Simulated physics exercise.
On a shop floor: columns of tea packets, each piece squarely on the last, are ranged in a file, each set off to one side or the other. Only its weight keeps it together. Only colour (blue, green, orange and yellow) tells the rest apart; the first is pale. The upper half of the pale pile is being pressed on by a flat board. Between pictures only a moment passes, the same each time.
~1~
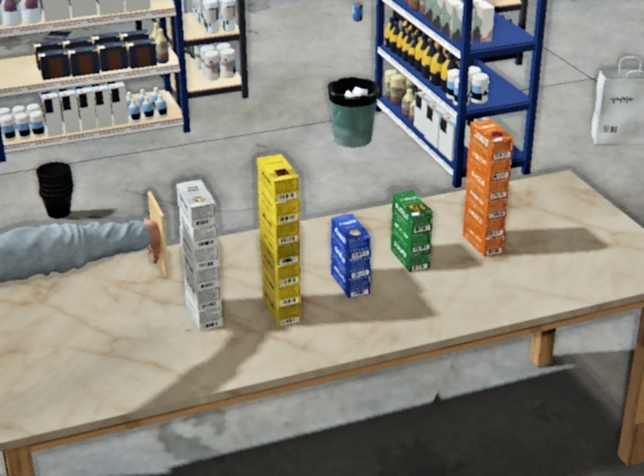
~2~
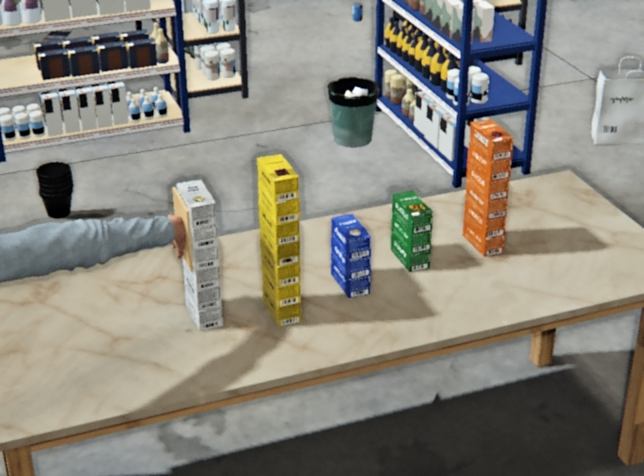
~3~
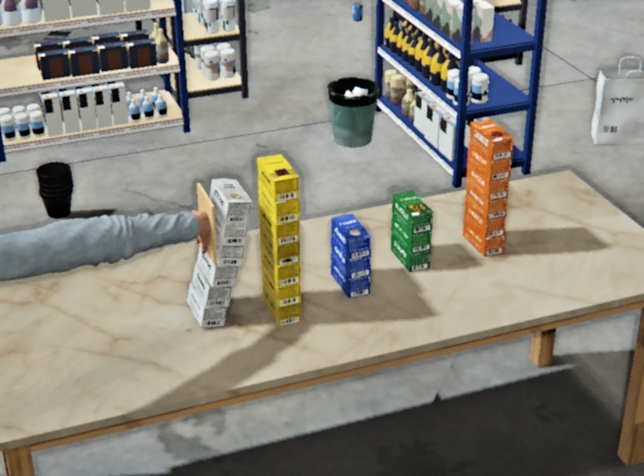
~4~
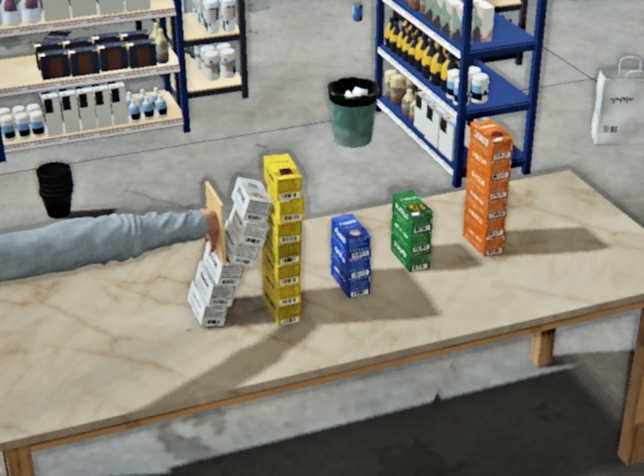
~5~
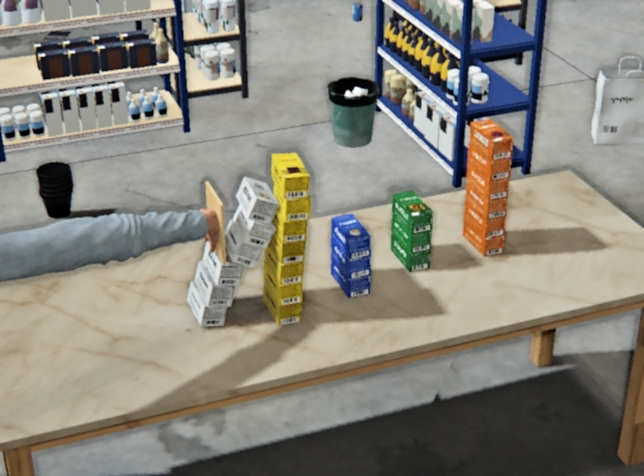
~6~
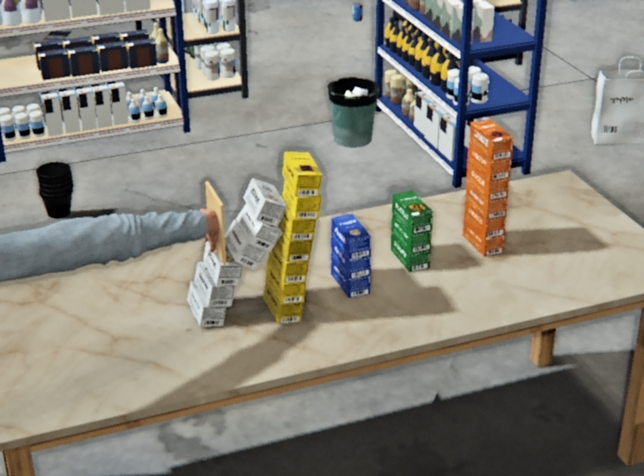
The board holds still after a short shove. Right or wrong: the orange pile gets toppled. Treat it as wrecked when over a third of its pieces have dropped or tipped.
Wrong.
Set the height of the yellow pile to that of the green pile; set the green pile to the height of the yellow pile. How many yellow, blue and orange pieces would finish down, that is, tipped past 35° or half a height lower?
The tally reads yellow 0, then blue 0, then orange 0.
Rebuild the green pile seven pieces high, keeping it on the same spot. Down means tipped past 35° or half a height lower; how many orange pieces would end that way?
For orange, the count is 0.
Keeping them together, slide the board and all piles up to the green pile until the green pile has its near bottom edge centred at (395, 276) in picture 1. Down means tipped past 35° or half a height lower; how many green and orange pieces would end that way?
Tally - green: 0; orange: 0.
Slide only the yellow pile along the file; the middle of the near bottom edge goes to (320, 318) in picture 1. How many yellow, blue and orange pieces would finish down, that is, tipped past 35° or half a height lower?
Counting each pile, I get yellow 0, blue 0 and orange 0.
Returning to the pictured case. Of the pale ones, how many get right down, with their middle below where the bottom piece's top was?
Counting the pale pieces gives 2.
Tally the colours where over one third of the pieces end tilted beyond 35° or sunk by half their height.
Toll: 2.
Shortly afterwards, 3 of the pale pile down; none of the 6 orange packets down (0 of 19 in all colours); top orange packet unmoved; top yellow packet tilted clearly.
Next, 3 of the pale pile down; none of the 6 orange packets down (7 of 19 in all colours); top orange packet unmoved; top yellow packet tilted well over, about its own height lower.
Some moments later, 3 of the pale pile down; none of the 6 orange packets down (6 of 19 in all colours); top orange packet unmoved; top yellow packet on its side.
Afterwards, 3 of the pale pile down; none of the 6 orange packets down (8 of 19 in all colours); top orange packet unmoved; top yellow packet on its side.
In the end, 3 of the pale pile down; none of the 6 orange packets down (8 of 19 in all colours); top orange packet unmoved; top blue packet tilted steeply, about its own height lower. From the last view, middles, top orange packet near (491, 140), top blue packet near (391, 247).
